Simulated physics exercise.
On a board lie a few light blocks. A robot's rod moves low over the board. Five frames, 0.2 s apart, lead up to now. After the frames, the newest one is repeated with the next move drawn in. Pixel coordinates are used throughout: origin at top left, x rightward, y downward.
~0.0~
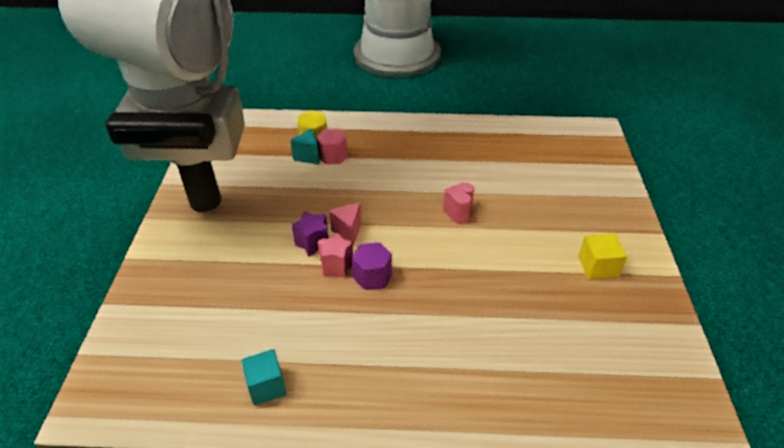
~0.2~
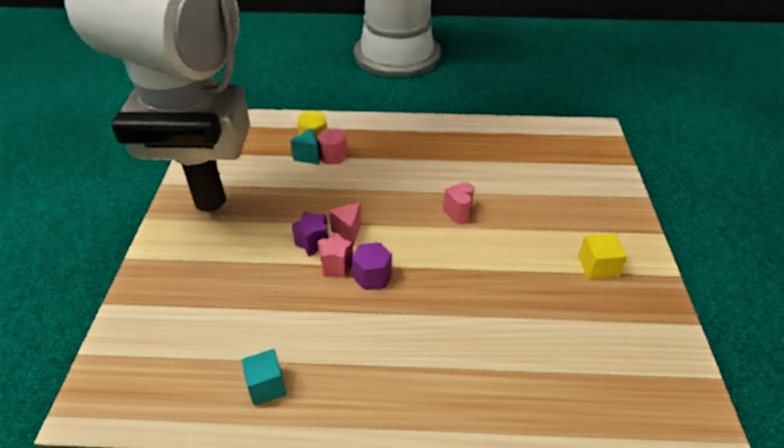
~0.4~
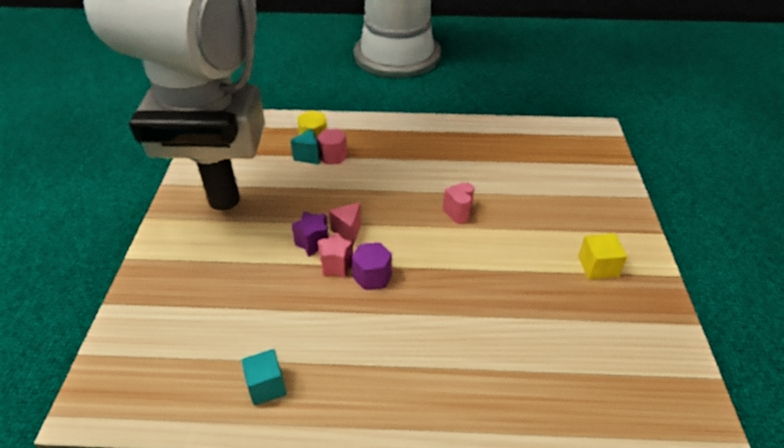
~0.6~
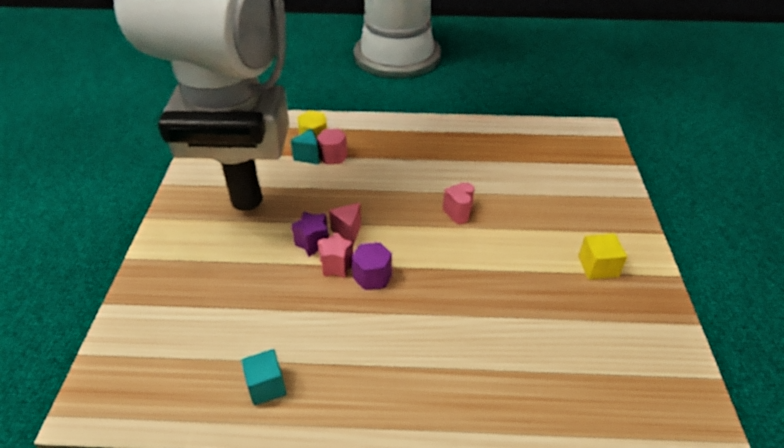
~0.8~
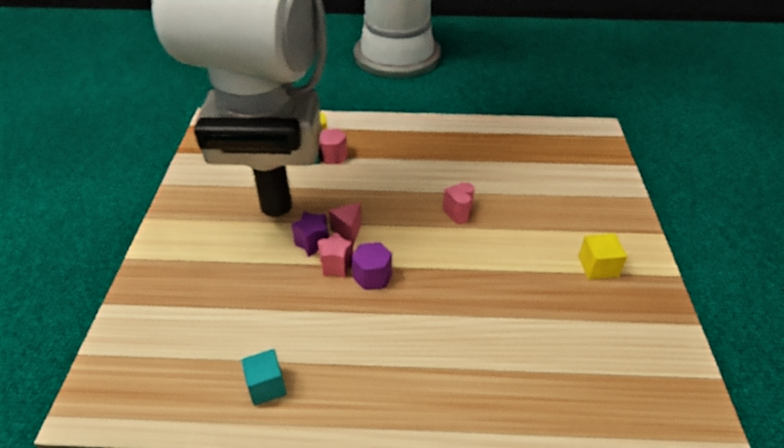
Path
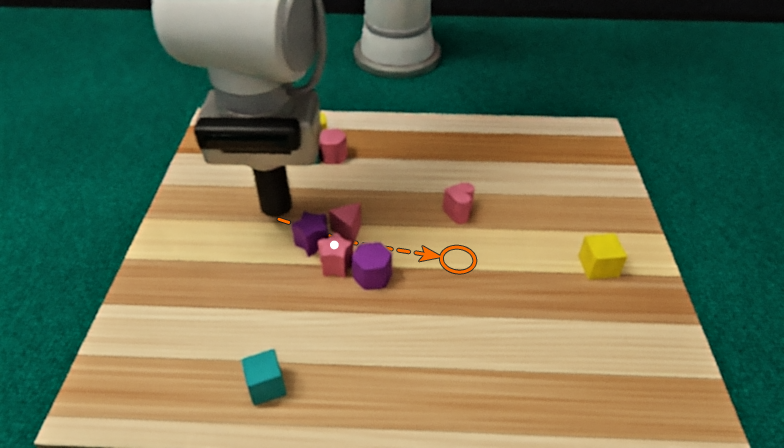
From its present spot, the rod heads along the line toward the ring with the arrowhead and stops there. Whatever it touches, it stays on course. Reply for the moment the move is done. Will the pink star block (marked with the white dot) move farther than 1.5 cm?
It seems so.
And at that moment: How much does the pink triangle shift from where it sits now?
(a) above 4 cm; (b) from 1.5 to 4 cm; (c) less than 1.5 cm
(a)
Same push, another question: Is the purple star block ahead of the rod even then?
My answer is no.
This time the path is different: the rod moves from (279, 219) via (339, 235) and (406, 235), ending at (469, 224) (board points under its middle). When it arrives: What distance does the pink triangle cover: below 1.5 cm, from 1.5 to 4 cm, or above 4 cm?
The move is long, over 4 cm.
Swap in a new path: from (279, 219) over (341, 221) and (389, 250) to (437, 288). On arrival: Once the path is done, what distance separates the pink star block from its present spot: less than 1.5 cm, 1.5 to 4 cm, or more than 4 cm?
It ends under 1.5 cm away.
The drawn path runs from (279, 219) over (363, 244) to (458, 259); the dot is on the pink star block.
On the path given first. One third of the way, rod (333, 225); purple star block (327, 238), turned 70° clockwise; pink star block (338, 259), turned 20° anticlockwise; pink triangle (367, 215), turned 15° anticlockwise.
Two thirds of the way, rod (394, 237); purple star block (331, 239), turned 95° clockwise; pink star block (338, 262), turned 30° anticlockwise; pink triangle (409, 213).
At the end, rod (460, 247); purple star block (331, 239), turned 95° clockwise; pink star block (338, 262), turned 30° anticlockwise; pink triangle (418, 212), turned 155° anticlockwise; purple hexagonal block not moved.
